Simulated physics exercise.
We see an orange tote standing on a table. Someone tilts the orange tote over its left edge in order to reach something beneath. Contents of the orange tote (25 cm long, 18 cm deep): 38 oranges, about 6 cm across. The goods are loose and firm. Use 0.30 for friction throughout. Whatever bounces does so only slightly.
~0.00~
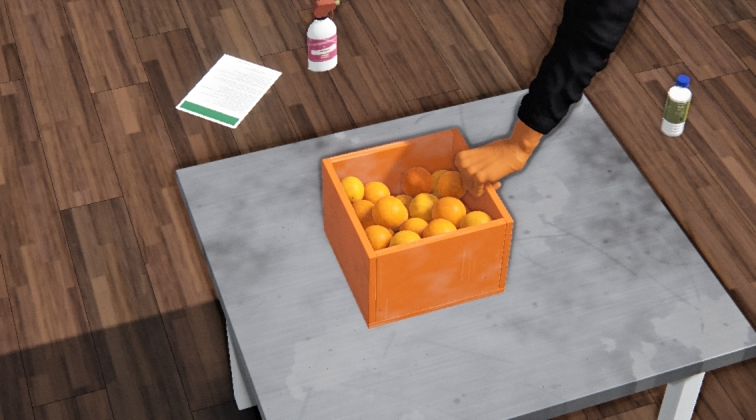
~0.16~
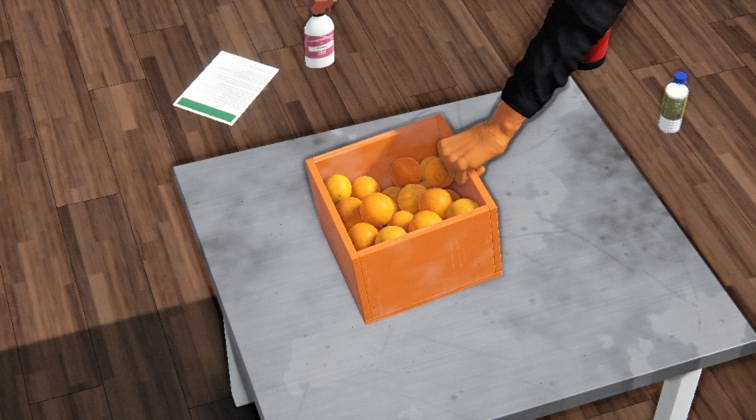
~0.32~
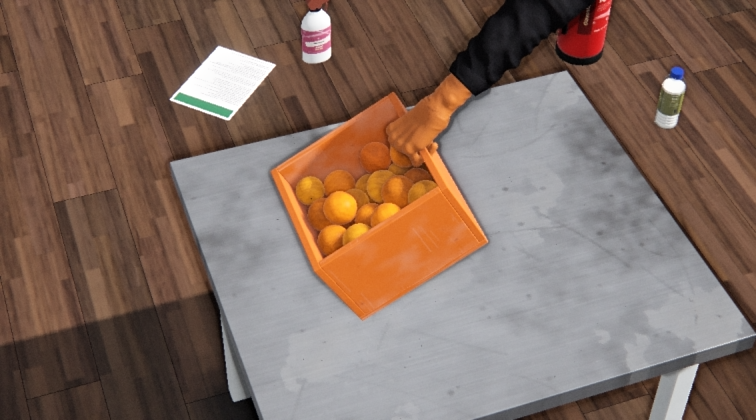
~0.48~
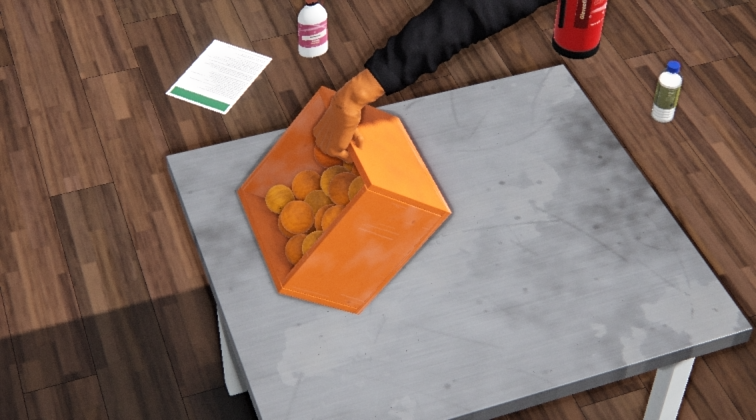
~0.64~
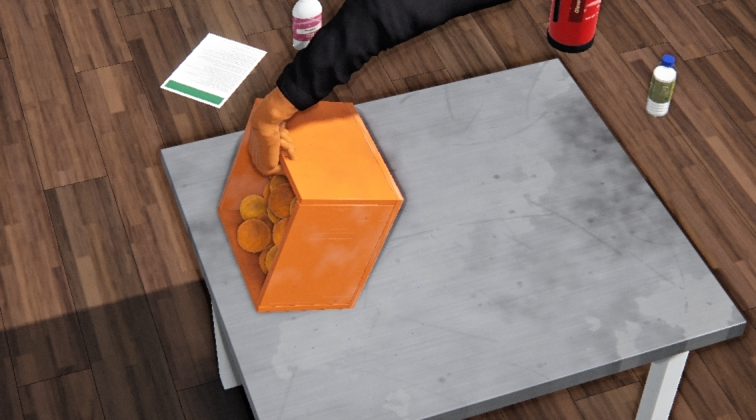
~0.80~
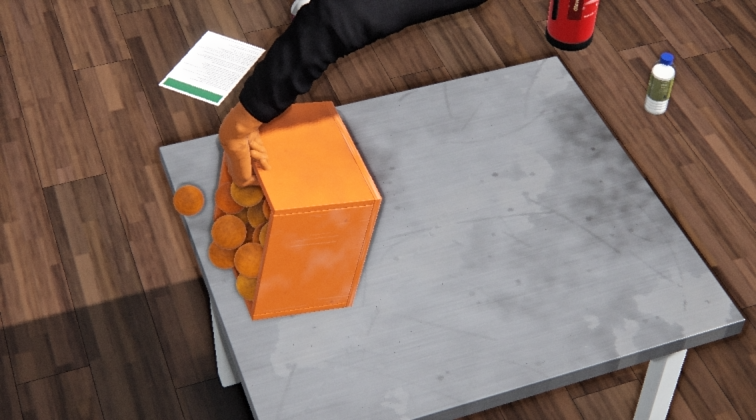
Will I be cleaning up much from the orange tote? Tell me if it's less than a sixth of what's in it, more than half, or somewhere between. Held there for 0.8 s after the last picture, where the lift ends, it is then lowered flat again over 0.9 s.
I'd say it will hang on to half to five sixths of them.
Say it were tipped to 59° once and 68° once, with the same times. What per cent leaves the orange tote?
First 0, then 10 per cent.
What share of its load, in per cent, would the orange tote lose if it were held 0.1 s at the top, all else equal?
Orange tote: 20%.
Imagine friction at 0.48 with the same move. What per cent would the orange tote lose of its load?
Then the orange tote sheds 30 per cent of its load.
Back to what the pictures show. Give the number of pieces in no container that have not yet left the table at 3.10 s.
Count: Around 0.
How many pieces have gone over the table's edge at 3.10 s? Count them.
Piece count: About 12.
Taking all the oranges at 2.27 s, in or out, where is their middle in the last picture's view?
They're centred near (343, 226).
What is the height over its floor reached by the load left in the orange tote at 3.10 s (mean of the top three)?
15 centimetres high, more or less.
After 1.17 s, tilt 79°; 7 of 38 out of the orange tote.
After 1.63 s, tilt 79°; 11 of 38 out of the orange tote.
After 2.27 s, tilt 13°; 11 of 38 out of the orange tote.
Outcome (at 3.10 s), 11 of 38 out of the orange tote. Asked share, 11 of 38, 29 per cent.
